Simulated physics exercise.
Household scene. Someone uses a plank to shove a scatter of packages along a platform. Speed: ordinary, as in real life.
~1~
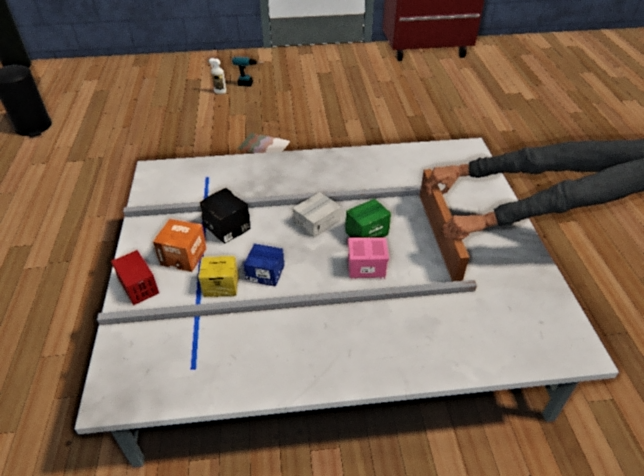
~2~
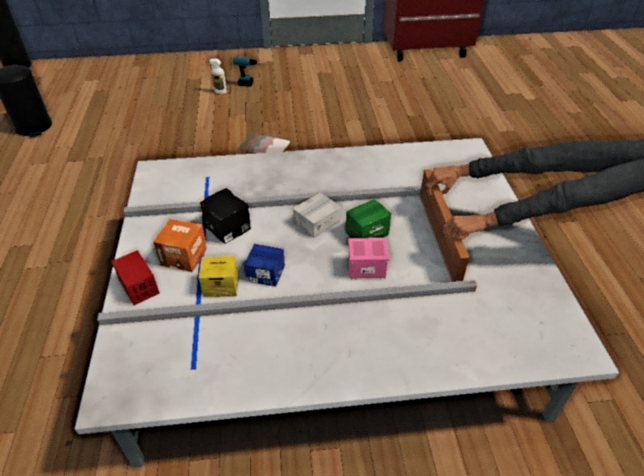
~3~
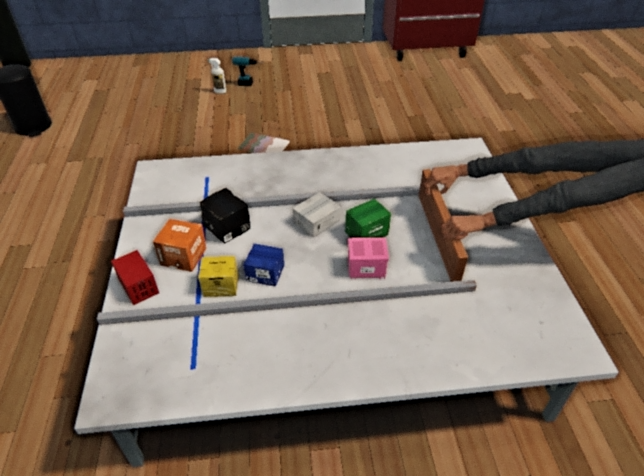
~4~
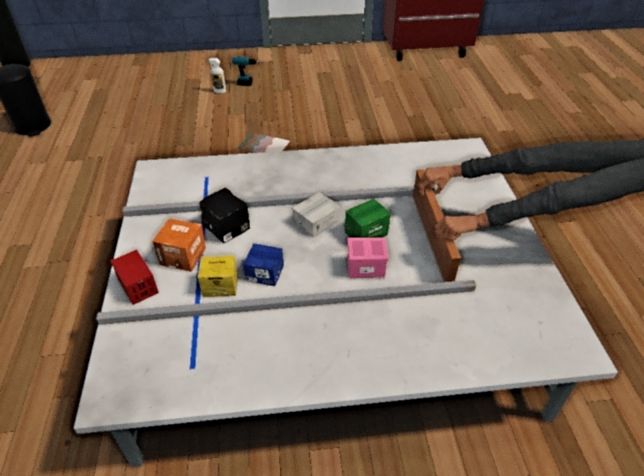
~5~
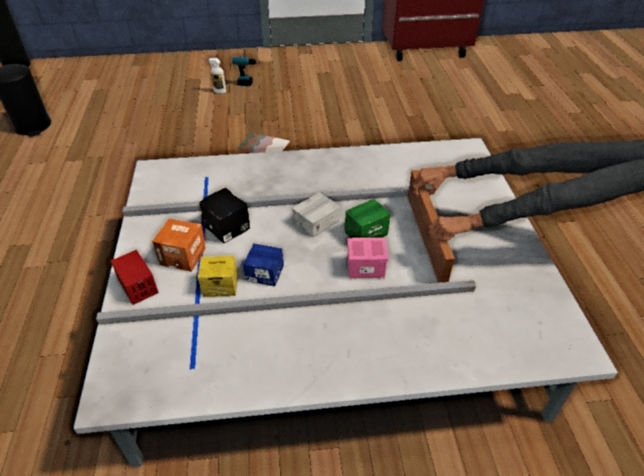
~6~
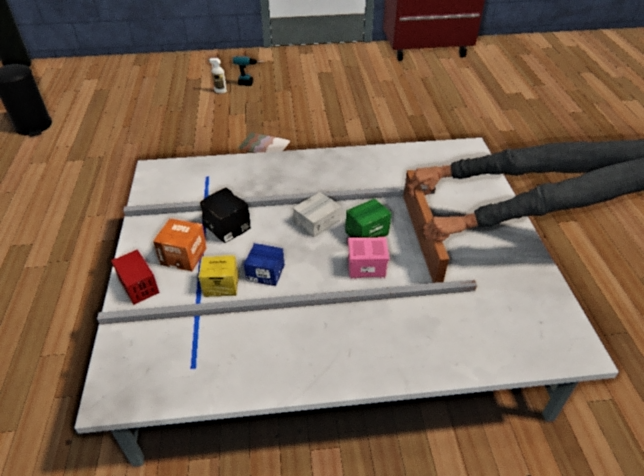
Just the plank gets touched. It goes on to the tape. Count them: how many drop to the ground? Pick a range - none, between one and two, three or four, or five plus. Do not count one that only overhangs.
Range: Between one and two.
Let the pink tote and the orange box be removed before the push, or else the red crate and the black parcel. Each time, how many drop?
Try 1: 0; try 2: 0.
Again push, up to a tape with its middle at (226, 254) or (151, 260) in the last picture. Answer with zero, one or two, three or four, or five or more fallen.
First tape: One or two; second tape: Five or more.
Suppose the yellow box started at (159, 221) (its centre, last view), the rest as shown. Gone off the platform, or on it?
Result: The yellow box ends up off.
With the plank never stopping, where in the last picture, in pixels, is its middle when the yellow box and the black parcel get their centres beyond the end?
The middle is at (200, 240) when it's the yellow box, and at (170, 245) when it's the black parcel.
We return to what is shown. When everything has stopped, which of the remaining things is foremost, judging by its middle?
That would be the yellow box.
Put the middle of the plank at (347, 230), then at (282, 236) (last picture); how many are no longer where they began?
3 and 6.
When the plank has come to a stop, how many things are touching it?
The count in contact is 3.
Soon after, none off yet; red crate at rest near (136, 277); orange box at rest near (181, 245); yellow box at rest near (219, 276).
After that, none off yet; red crate at rest near (136, 277); orange box at rest near (181, 245); yellow box displaced about its own width near (191, 279).
In the end, the number that fall off is one or two; gone, red crate.
